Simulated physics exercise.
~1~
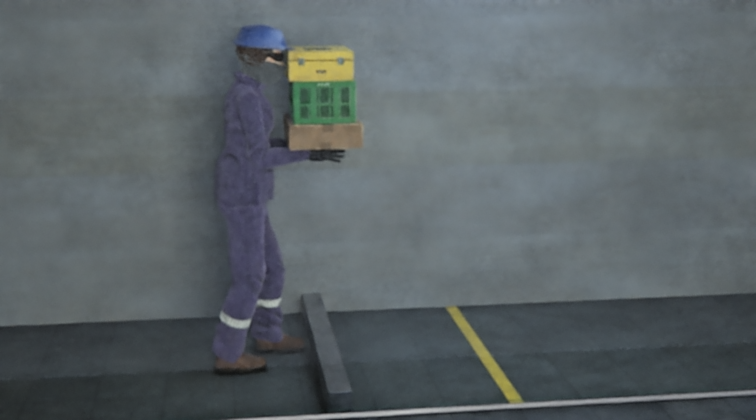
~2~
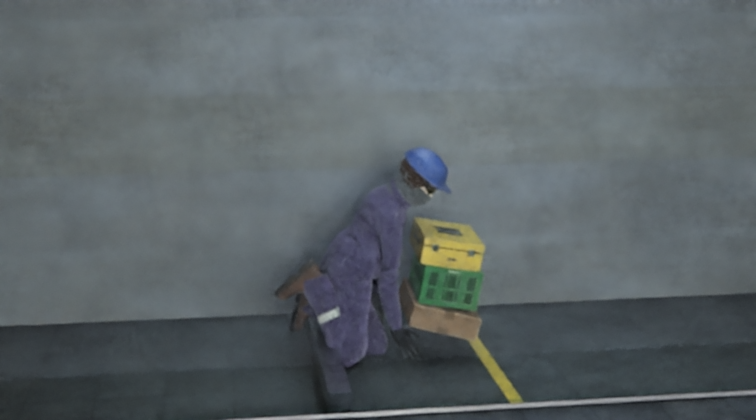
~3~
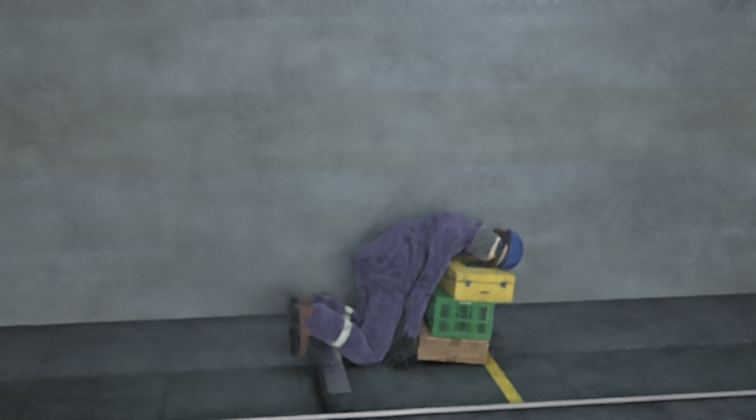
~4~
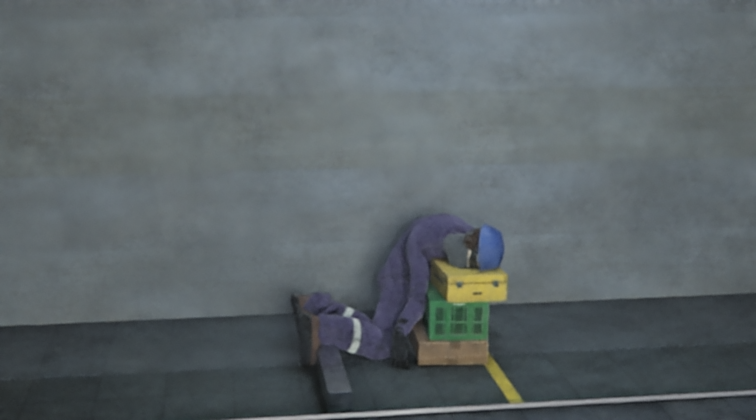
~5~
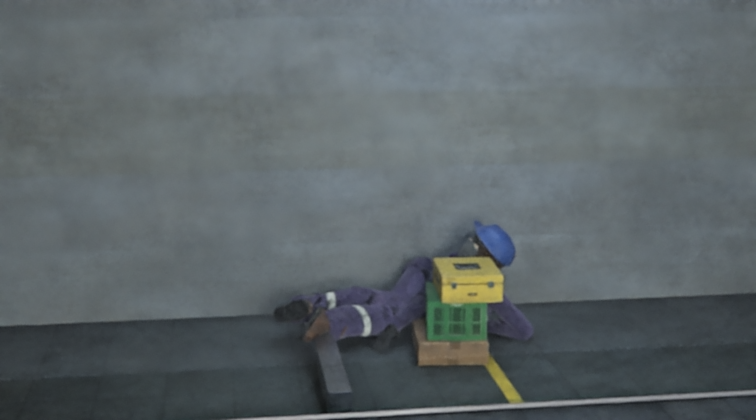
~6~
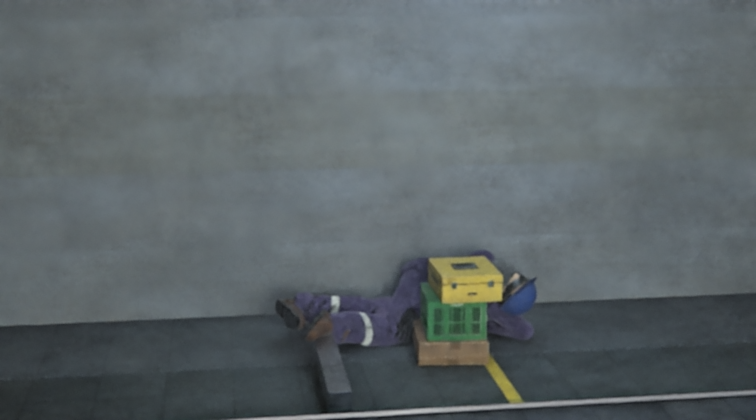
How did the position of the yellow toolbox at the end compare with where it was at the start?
It started high up on top of the pile in the porter's arms, left of the yellow line. By the end it was much lower and farther right, still on top of the pile, which was resting on the floor.
A porter in purple overalls and a blue helmet pitched forward over a floor rail while holding three stacked boxes, landing the pile upright just short of the yellow line, then slumped flat behind it with the helmet past the line.
